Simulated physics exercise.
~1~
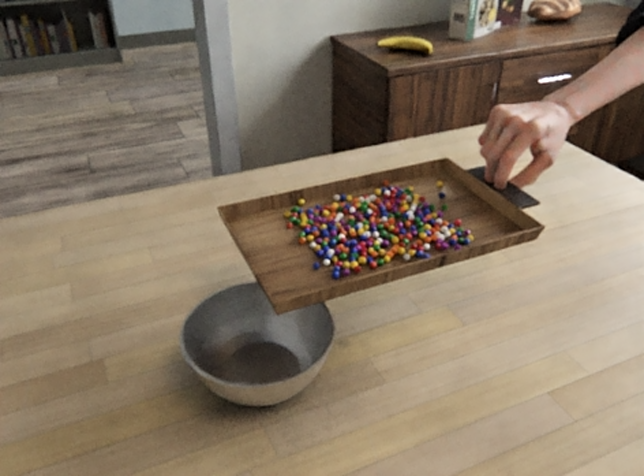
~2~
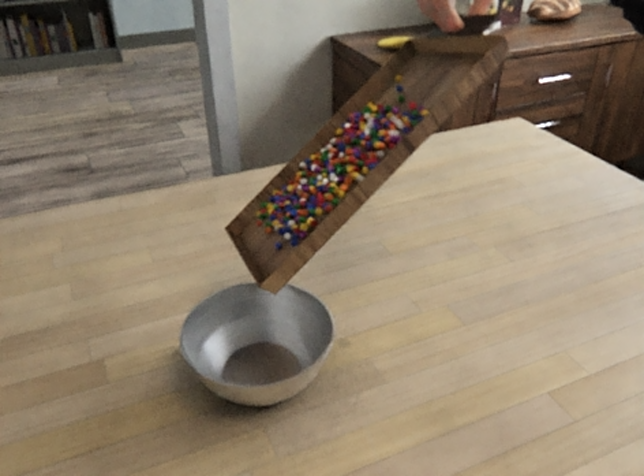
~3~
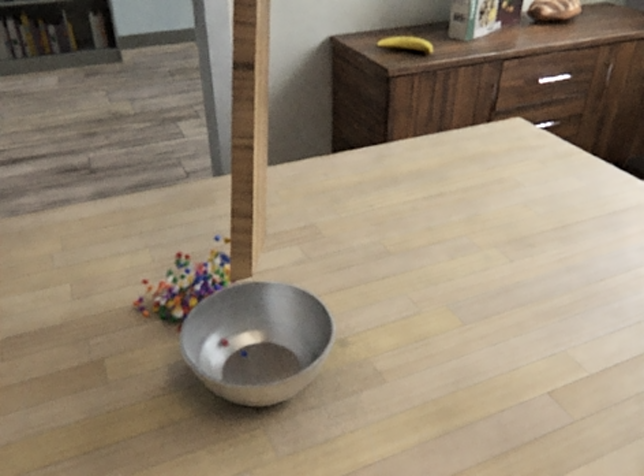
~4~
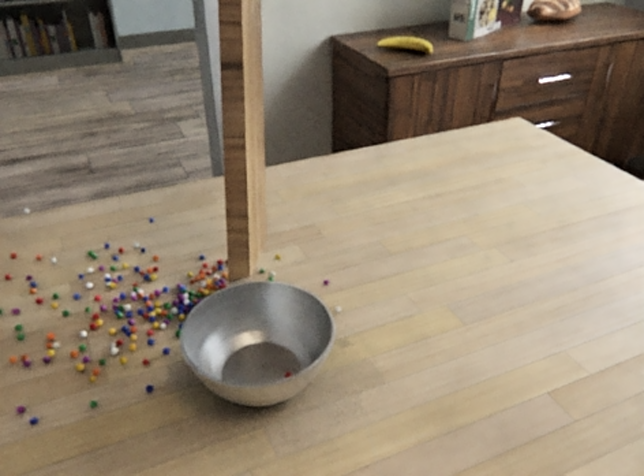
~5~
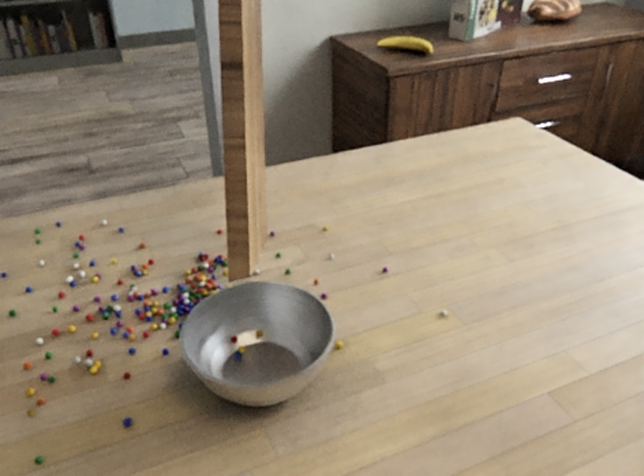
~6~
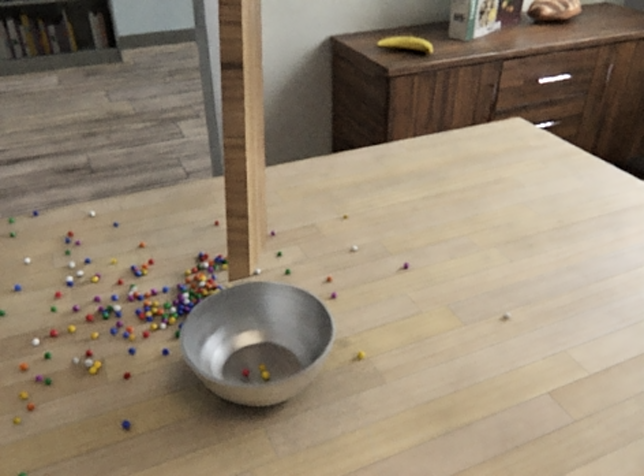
Hand tipping a wooden tray of colourful beads upright over a metal bowl, most spilling across the table, few landing inside.
